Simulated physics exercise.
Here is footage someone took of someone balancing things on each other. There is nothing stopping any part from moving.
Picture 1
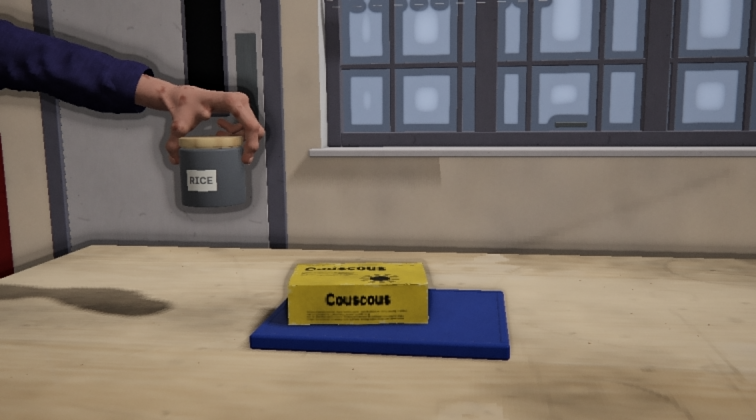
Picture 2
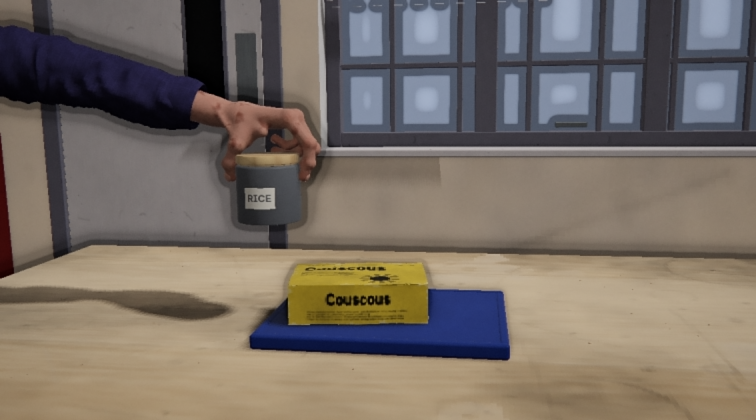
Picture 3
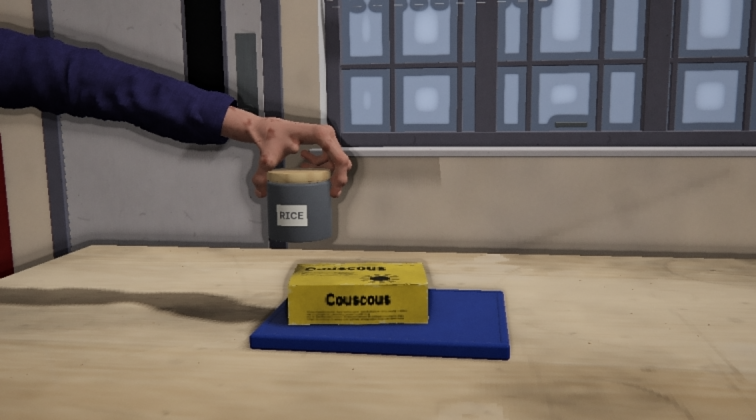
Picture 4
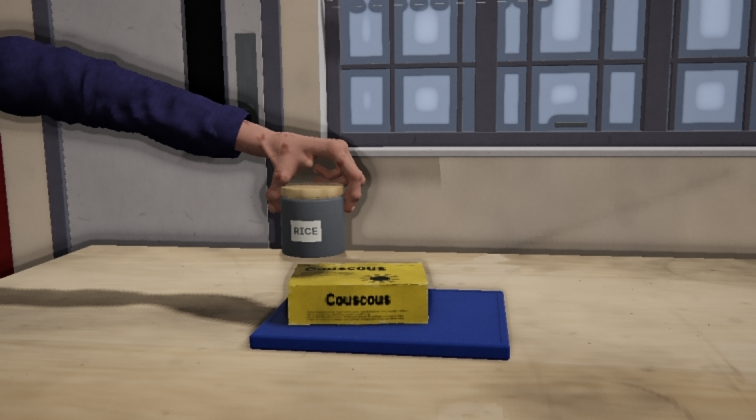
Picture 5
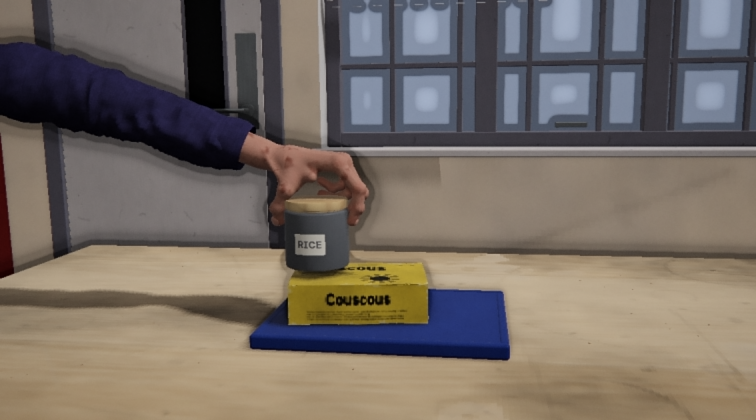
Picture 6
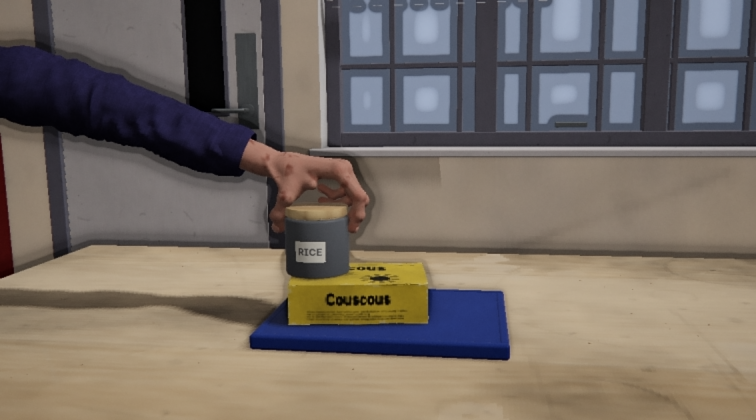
In the video, a hand holding a grey jar labelled rice moves right and downward over a wooden table, bringing the jar onto the left part of a yellow couscous packet, which stays still on a blue board.
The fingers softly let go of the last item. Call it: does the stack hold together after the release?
Yes, it holds together.
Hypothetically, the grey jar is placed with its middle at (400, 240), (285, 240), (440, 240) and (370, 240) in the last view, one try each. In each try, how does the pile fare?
Result per try: First still standing, second toppled, third toppled, fourth still standing.
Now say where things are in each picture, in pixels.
In the first picture, still above its spot; grey jar (213, 170); yellow packet (359, 292).
In the second picture, still above its spot; grey jar (269, 187); yellow packet (359, 292).
In the third picture, still above its spot; grey jar (299, 204); yellow packet (359, 292).
In the fourth picture, still above its spot; grey jar (313, 218); yellow packet (359, 292).
In the fifth picture, still above its spot; grey jar (317, 232); yellow packet (359, 292).
In the sixth picture, in place under the hand; grey jar (317, 239); yellow packet (359, 292).
Then, 0.30 s on from there, no change.
Then, 0.70 s on from there, grey jar resting near (317, 239).
In the end, all 3 unmoved. At the end, from the last picture's camera, grey jar near (317, 239). The pile holds.
